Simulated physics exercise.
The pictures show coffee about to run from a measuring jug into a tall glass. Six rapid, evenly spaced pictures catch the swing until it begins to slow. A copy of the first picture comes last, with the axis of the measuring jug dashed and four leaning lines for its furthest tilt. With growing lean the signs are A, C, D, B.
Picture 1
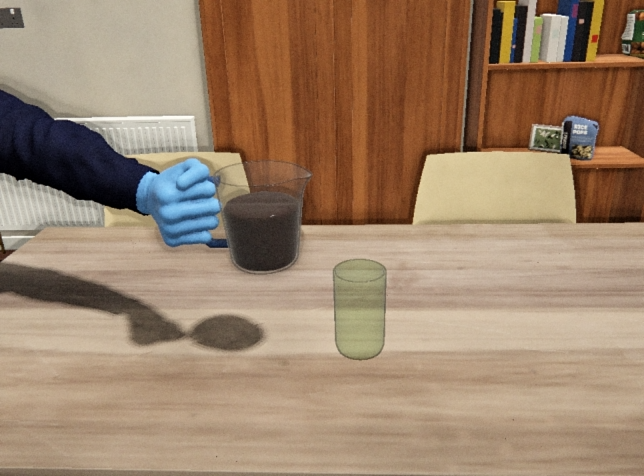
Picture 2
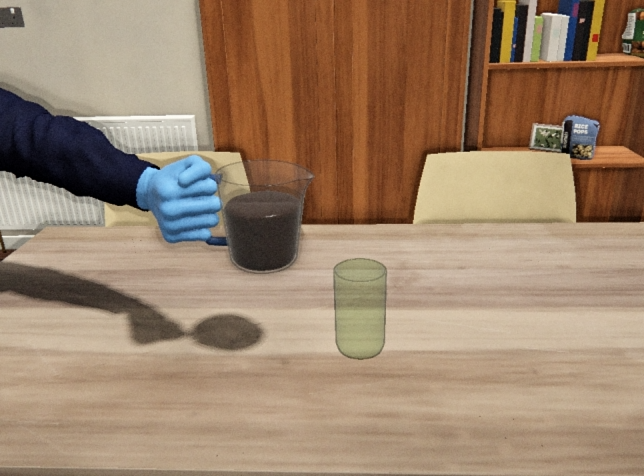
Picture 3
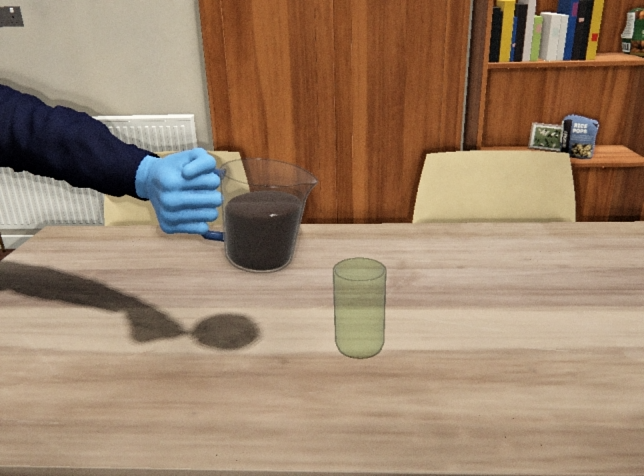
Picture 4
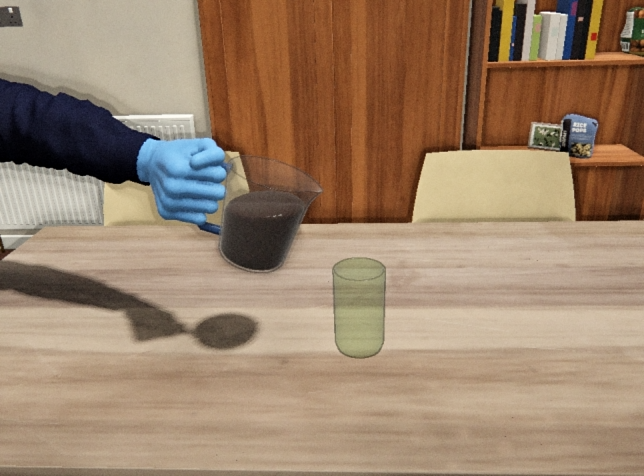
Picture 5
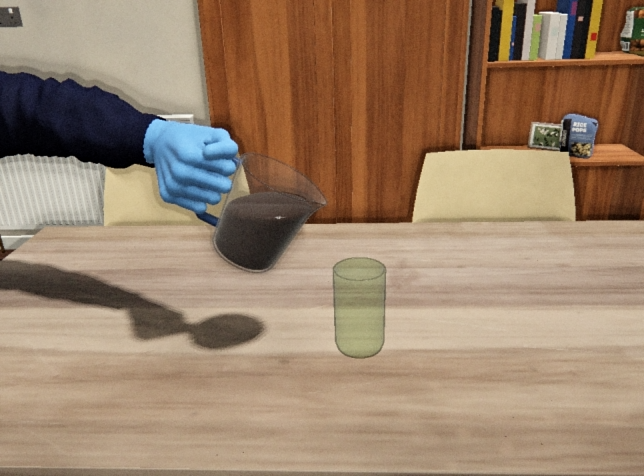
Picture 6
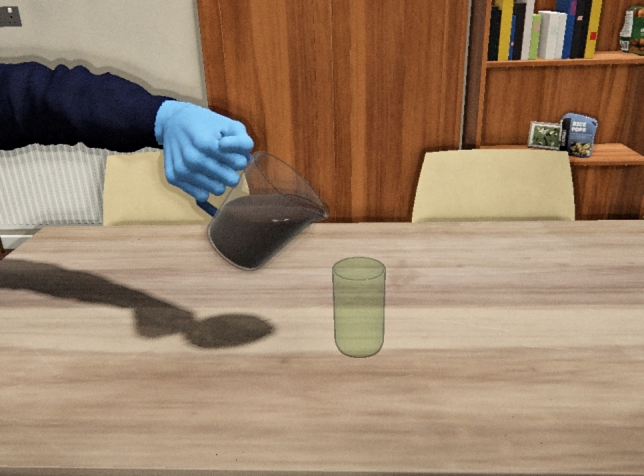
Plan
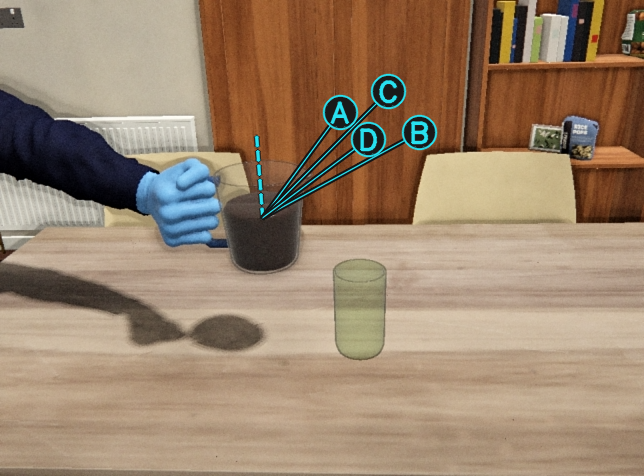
At first, a blue-gloved hand holds a clear jug of dark liquid upright over a wooden table, to the left of an empty-looking, green-tinted tall glass. The hand then rises slightly and rotates, tilting the jug steadily rightward, and the liquid shifts toward its lip while the glass stays still.
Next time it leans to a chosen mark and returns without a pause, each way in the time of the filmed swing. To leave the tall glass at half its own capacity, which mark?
Best: B.
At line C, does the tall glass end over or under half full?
Under half.
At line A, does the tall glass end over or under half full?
Under.
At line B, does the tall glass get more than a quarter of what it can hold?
Yes.
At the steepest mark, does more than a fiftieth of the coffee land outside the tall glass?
No, it does not.
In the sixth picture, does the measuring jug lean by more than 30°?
Yes.
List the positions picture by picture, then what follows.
Upright, lip at (310, 175); rim of the tall glass round (360, 270); nothing has left yet.
Tipped about 2°, lip at (312, 176); nothing has left yet.
Tipped about 8°, lip at (316, 181); nothing has left yet.
Tipped about 18°, lip at (321, 190); nothing has left yet.
Tipped about 29°, lip at (326, 202); nothing has left yet.
Tipped about 42°, lip at (327, 215); nothing has left yet.
On the marked copy, A at (330, 125); B at (404, 140); C at (376, 103); D at (354, 149).
Choosing A, the tall glass ends with about 1 % of what it can hold.
Choosing B, the tall glass ends with about 49 % of what it can hold.
Choosing C, the tall glass ends with about 11 % of what it can hold.
Choosing D, the tall glass ends with about 28 % of what it can hold.
